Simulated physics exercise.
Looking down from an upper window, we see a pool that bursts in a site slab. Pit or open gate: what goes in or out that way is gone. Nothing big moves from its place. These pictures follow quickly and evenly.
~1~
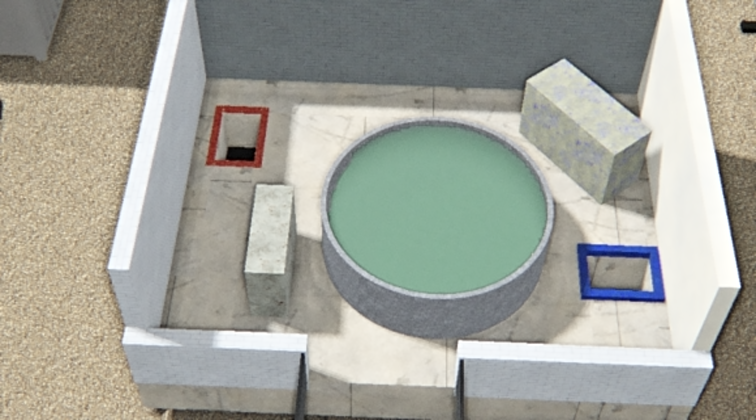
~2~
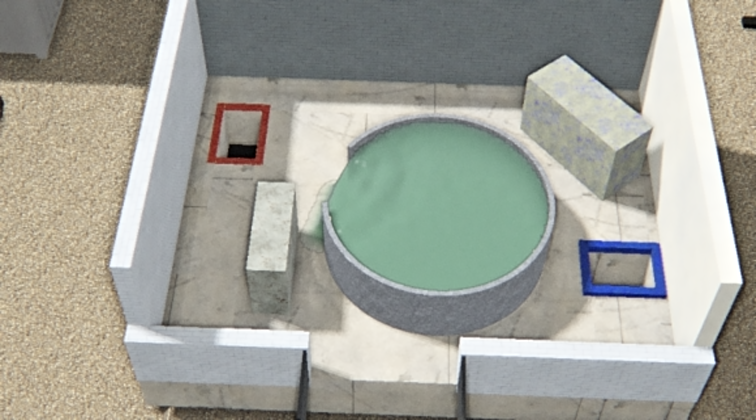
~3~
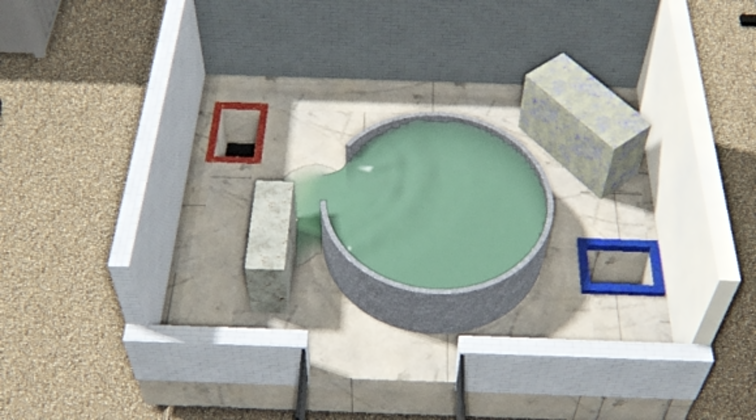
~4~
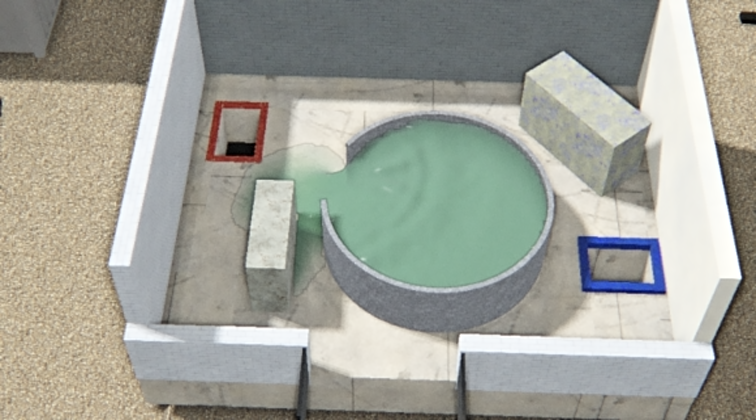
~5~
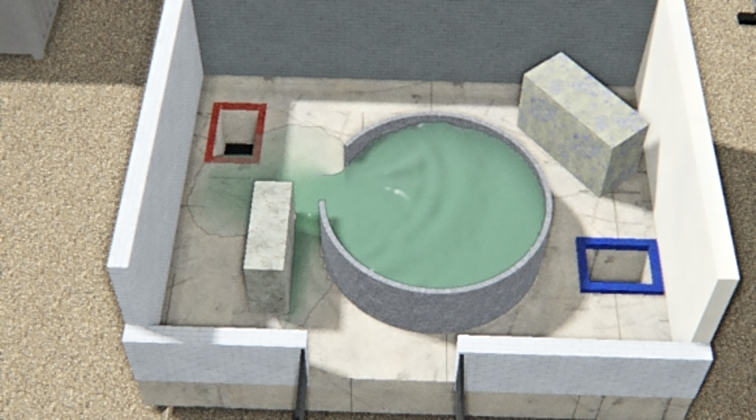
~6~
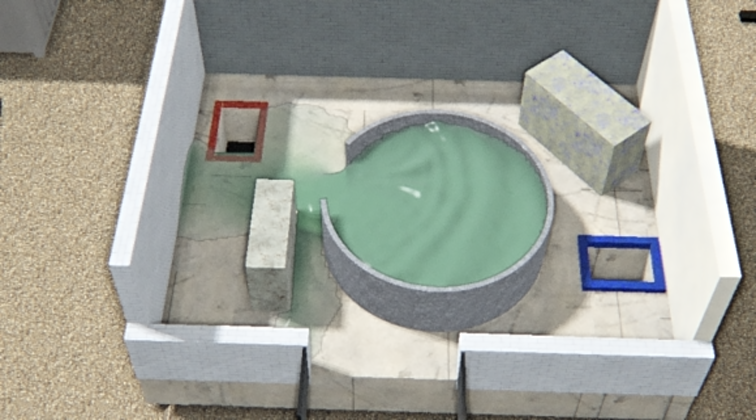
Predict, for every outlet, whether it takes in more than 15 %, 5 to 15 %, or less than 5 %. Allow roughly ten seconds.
In order: The gate pulls in a so-so amount - five to fifteen per cent, the red pit pulls in a good deal - past fifteen per cent, the blue pit pulls in barely a drop - beneath five per cent.
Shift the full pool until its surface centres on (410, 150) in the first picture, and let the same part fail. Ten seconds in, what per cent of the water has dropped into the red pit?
The red pit takes 55 per cent.
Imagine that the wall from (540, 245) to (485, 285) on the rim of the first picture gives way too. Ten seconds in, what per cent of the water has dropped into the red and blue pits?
Red 2 %, blue 40 %.
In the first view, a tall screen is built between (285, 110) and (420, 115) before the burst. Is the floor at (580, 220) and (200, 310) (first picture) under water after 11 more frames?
Spared, then swamped.
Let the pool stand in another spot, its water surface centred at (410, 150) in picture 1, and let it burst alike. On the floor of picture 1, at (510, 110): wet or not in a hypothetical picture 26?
That spot would be not reached.
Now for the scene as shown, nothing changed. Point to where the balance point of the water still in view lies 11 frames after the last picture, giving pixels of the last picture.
Around pixel (383, 226).
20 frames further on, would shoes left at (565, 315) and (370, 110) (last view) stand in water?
Readings, in sequence: Unreached then waterlogged.
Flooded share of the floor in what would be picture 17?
It works out to about 45 in a hundred.
A moment on, water covers 35 % of the floor; the gate 0 %, the red pit 3 %, the blue pit 0 %.
Next, water covers 45 % of the floor; the gate 2 %, the red pit 9 %, the blue pit 0 %.
Then, water covers 55 % of the floor; the gate 3 %, the red pit 19 %, the blue pit 0 %.
Later, water covers 90 % of the floor; the gate 7 %, the red pit 29 %, the blue pit 0 %.
In the end, water covers 100 % of the floor; the gate 12 %, the red pit 40 %, the blue pit 0 %.
